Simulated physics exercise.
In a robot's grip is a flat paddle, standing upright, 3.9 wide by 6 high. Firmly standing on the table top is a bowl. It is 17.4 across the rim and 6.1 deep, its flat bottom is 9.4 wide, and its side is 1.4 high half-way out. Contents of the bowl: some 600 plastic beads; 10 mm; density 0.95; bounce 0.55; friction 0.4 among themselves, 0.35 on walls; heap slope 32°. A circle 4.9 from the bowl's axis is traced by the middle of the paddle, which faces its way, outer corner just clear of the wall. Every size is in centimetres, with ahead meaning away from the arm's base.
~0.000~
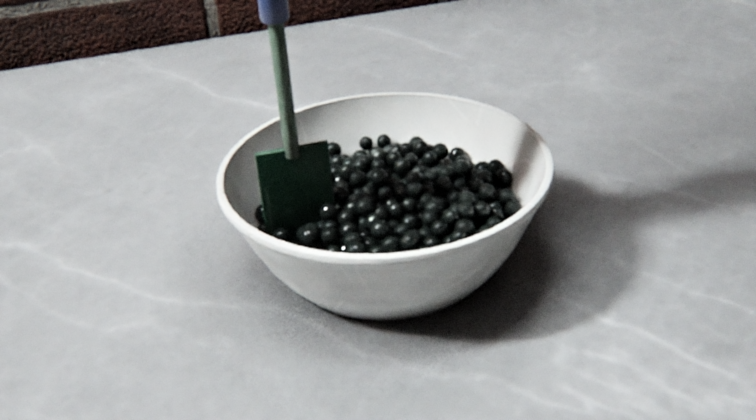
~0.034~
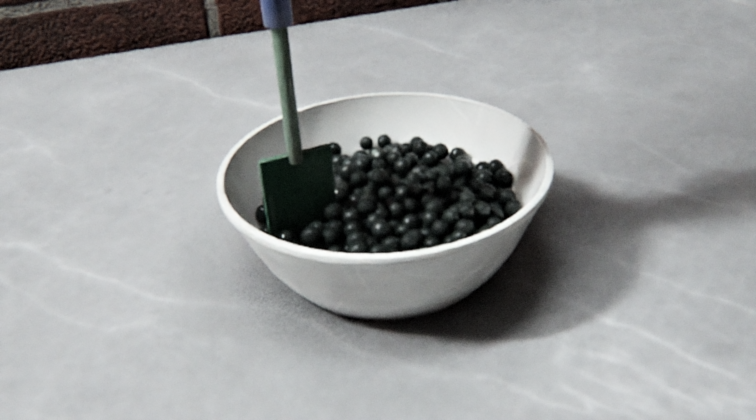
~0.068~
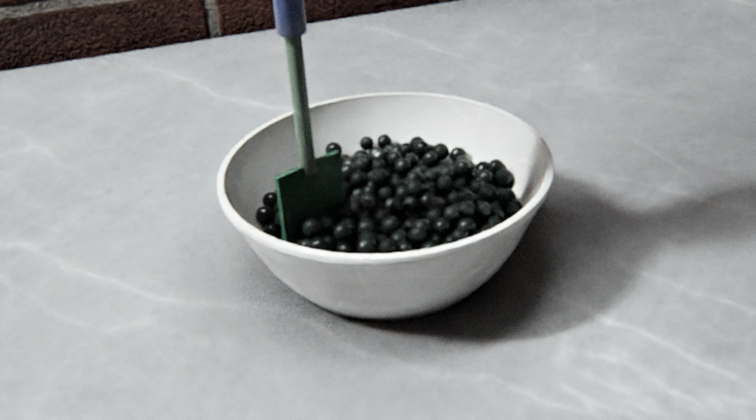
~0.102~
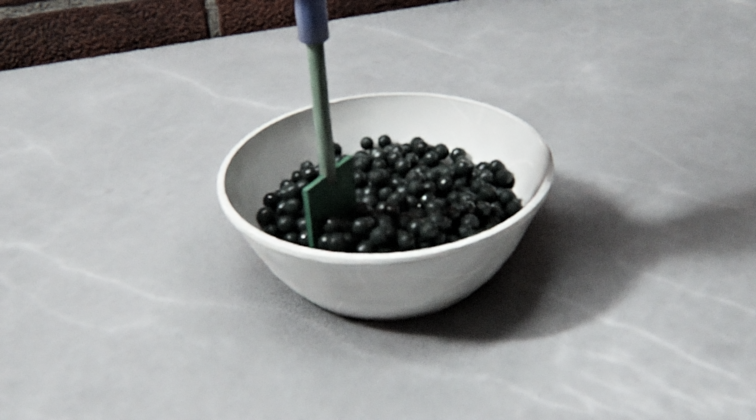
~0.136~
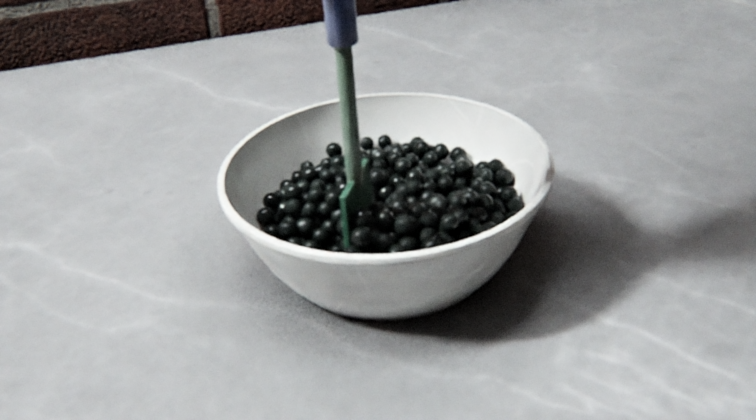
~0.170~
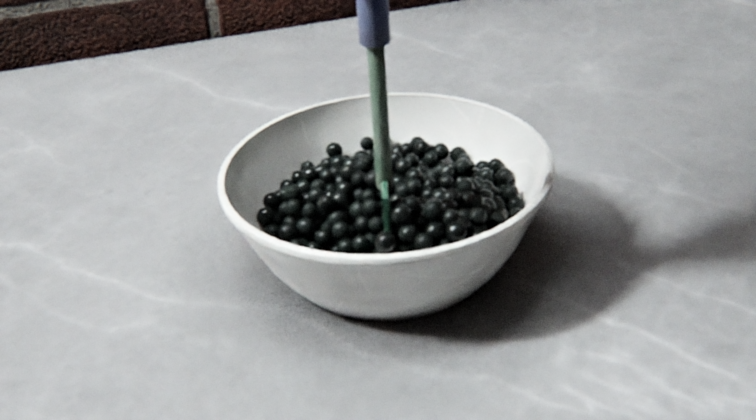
A white bowl holds dark beads while a green paddle sweeps rightward through them.
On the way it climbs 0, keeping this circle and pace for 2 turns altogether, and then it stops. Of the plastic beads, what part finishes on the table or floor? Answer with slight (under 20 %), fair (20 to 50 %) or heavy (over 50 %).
Fair.
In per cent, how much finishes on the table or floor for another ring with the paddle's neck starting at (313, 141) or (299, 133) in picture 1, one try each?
First try about 20 per cent, second try about 25 per cent.
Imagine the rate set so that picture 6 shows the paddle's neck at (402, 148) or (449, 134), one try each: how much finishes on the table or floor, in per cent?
About 35 and 45 %.
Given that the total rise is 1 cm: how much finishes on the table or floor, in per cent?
I'd put it at about 25 per cent.
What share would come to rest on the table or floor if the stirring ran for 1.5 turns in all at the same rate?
25 %.
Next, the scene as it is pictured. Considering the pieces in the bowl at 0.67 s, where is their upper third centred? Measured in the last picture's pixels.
I'd put its middle near (293, 203).
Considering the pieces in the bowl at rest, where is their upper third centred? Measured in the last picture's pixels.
Centre of top third: Approx. (344, 253).
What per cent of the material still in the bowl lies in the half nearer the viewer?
About 70 per cent.
After 0.67 s, 329° round, highest piece 8 above the table; 507 in the bowl, 79 on the table or floor, 19 in flight or on the tool.
After 1.18 s, 223° round, highest piece 8 above the table; 449 in the bowl, 155 on the table or floor, 1 in flight or on the tool.
After 1.63 s, 0° round, highest piece 7 above the table; 423 in the bowl, 181 on the table or floor, 1 in flight or on the tool.
After 2.33 s, 0° round, highest piece 7 above the table; 423 in the bowl, 182 on the table or floor.
At rest, 423 in the bowl, 182 on the table or floor. That is 30 % on the table or floor.
